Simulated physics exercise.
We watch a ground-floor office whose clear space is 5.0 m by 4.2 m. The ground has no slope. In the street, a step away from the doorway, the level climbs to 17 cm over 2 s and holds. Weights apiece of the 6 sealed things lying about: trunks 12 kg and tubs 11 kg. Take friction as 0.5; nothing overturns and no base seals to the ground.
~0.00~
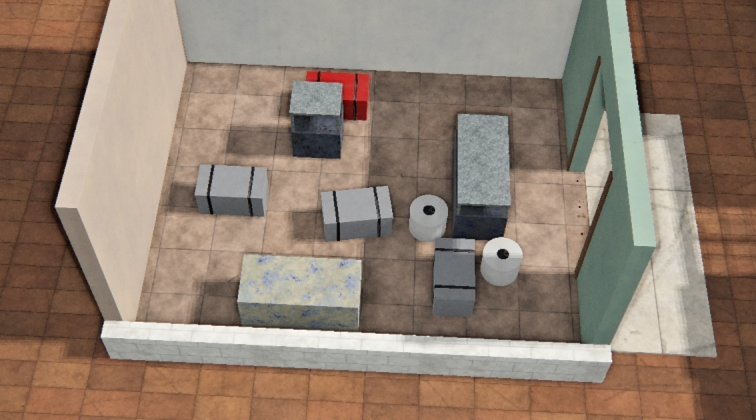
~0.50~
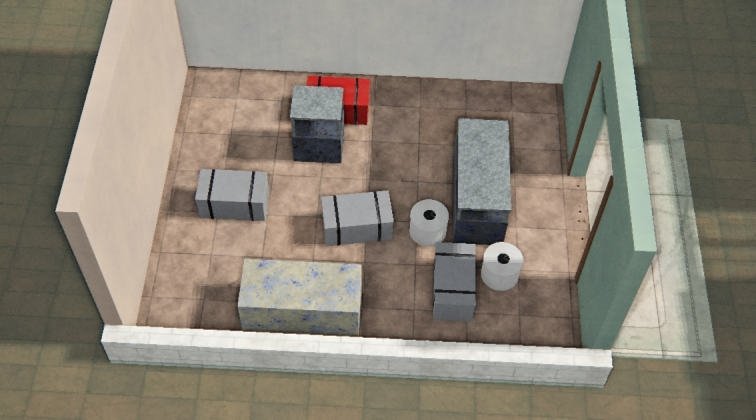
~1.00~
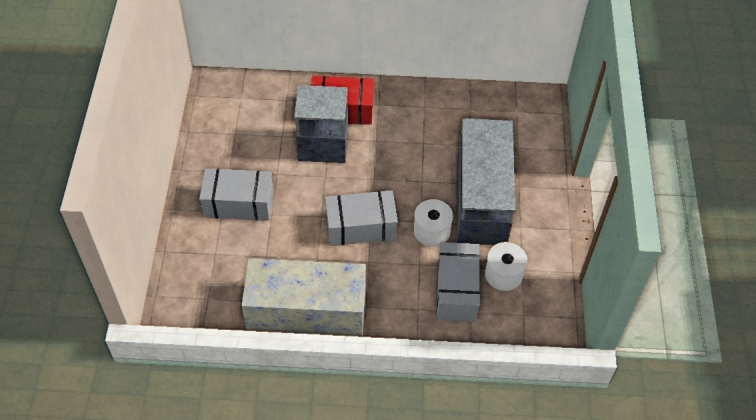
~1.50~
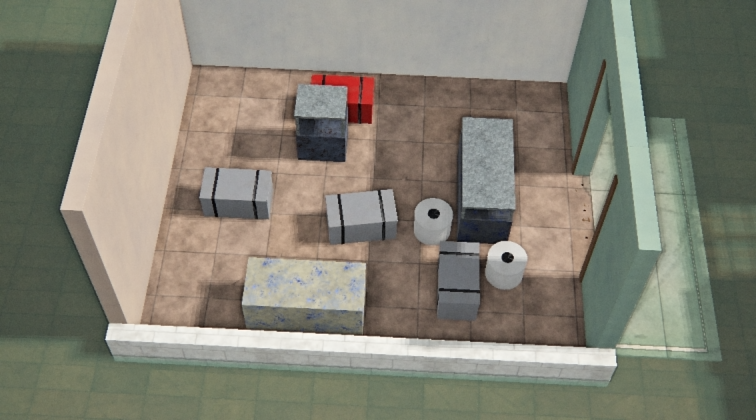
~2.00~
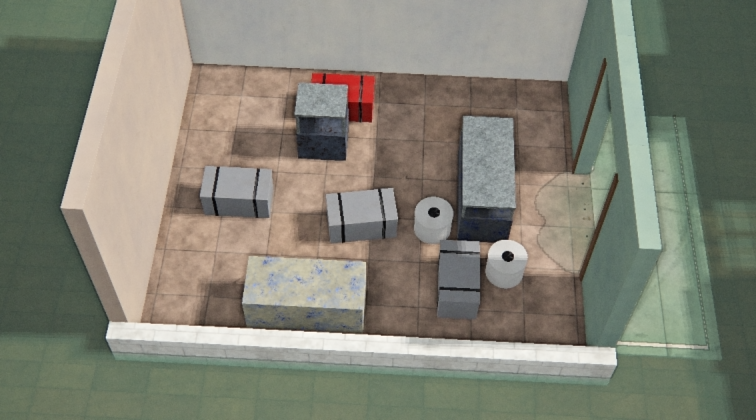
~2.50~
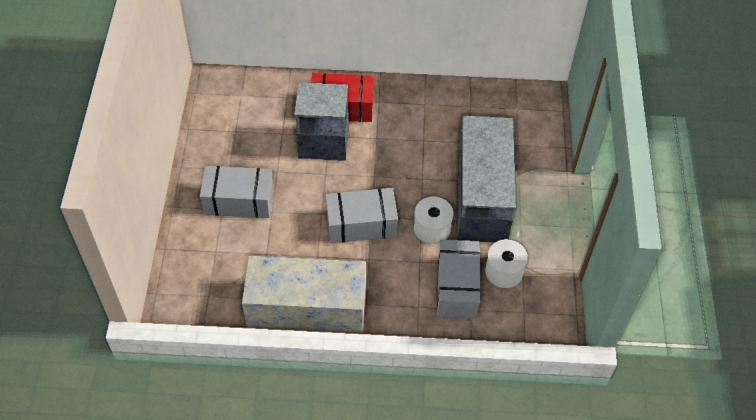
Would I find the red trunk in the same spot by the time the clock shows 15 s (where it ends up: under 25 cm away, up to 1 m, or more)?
Red trunk travels far.
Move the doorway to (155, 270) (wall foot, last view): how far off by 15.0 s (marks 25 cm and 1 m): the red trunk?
Then the red trunk moves a short way.
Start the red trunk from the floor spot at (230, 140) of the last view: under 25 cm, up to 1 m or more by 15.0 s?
It is nudged along.
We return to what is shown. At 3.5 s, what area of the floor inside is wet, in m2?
Roughly 3.5 m2.
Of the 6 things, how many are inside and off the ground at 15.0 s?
At that moment 4.
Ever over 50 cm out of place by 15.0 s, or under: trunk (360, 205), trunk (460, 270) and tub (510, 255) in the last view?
In that order: More, more, over.
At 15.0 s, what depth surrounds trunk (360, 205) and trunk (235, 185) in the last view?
Roughly 9 and 9 cm.
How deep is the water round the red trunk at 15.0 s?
Roughly 10 cm.
After 3.5 s the red trunk is near (342, 88), 0.0 m from its start, aground; 0 afloat.
After 6.8 s the red trunk is near (341, 88), 0.0 m from its start, aground; 2 afloat.
After 11.0 s the red trunk is near (289, 86), 0.7 m from its start, afloat; 4 afloat.
After 15.0 s the red trunk is near (198, 81), 1.8 m from its start, afloat; 4 afloat.
